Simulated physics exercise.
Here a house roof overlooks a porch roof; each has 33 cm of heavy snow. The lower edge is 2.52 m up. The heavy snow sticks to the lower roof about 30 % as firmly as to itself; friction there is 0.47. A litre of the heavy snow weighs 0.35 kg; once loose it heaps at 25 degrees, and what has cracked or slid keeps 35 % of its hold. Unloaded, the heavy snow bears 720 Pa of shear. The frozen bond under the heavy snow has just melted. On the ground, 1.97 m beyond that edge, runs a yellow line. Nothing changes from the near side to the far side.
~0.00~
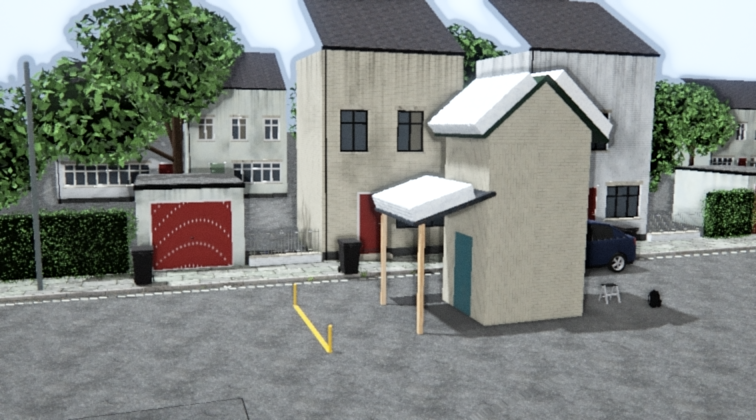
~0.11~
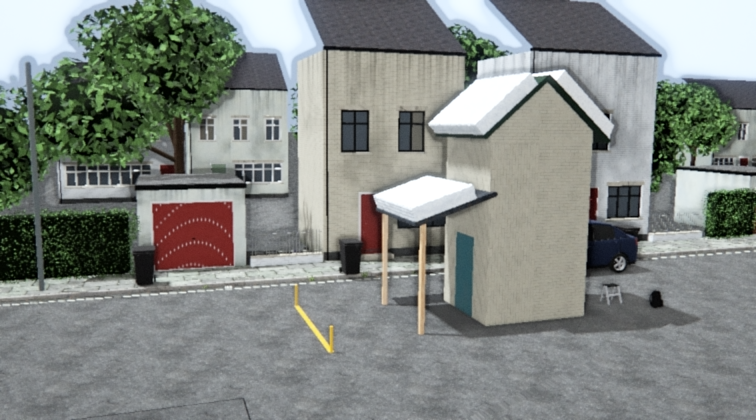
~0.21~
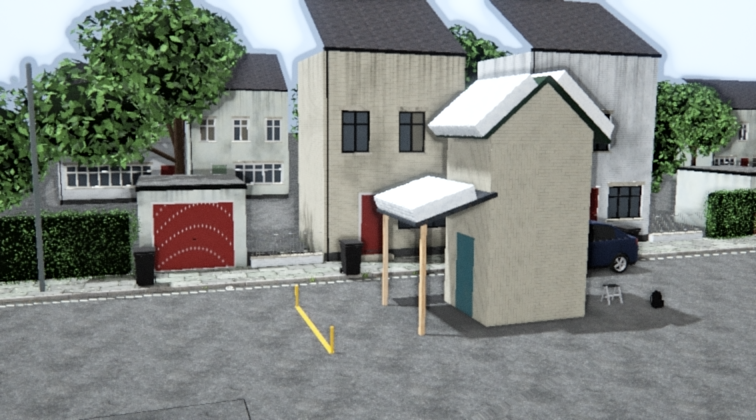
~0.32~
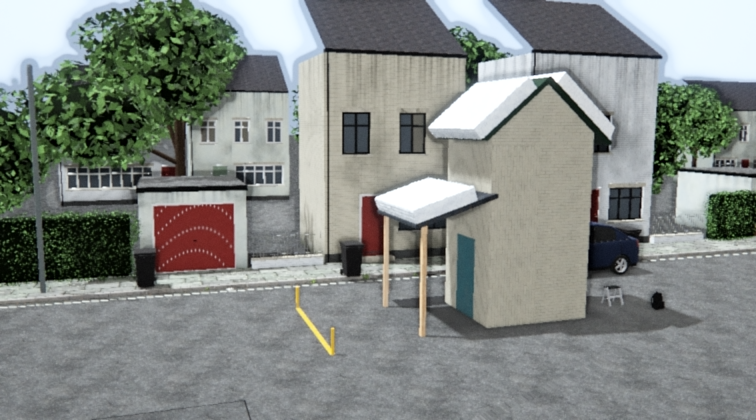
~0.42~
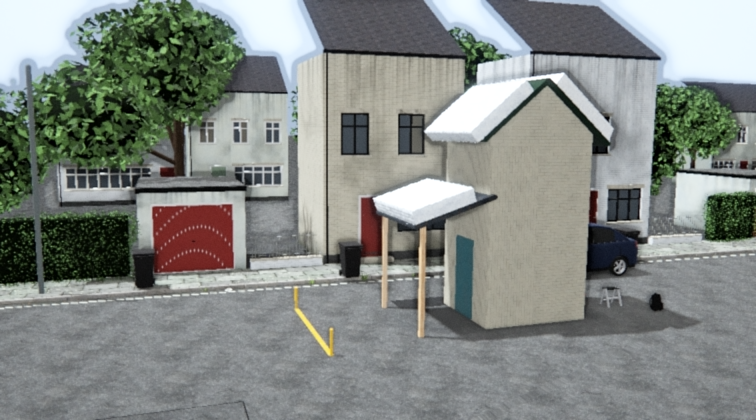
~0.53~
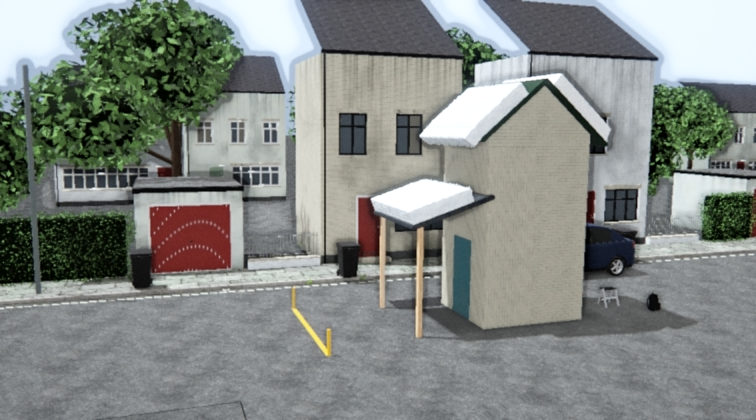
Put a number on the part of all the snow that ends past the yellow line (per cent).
It comes to some 5 %.
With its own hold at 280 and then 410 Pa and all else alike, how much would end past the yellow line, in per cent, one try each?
In turn about 20 %, 20 %.
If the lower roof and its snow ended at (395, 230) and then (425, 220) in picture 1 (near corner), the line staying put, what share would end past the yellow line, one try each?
In that order: 2 %, 10 %.
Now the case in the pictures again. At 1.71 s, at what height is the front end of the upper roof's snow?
Roughly 2.8 m.
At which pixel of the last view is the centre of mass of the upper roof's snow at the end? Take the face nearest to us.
Near (384, 287).
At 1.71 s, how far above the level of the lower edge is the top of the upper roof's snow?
Some 1.1 m.
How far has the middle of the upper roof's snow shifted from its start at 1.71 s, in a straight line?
Some 2.4 m.
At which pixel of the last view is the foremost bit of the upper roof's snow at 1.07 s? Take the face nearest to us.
At about (437, 196).
After 1.07 s, none is below the lower edge and 0 % is past the line.
After 1.71 s, none is below the lower edge and 0 % is past the line.
After 2.36 s, 39 % is below the lower edge and 0 % is past the line.
After 3.00 s, 53 % is below the lower edge and 5 % is past the line.
After 3.90 s, at the end, 54 % is below the lower edge and 5 % is past the line.
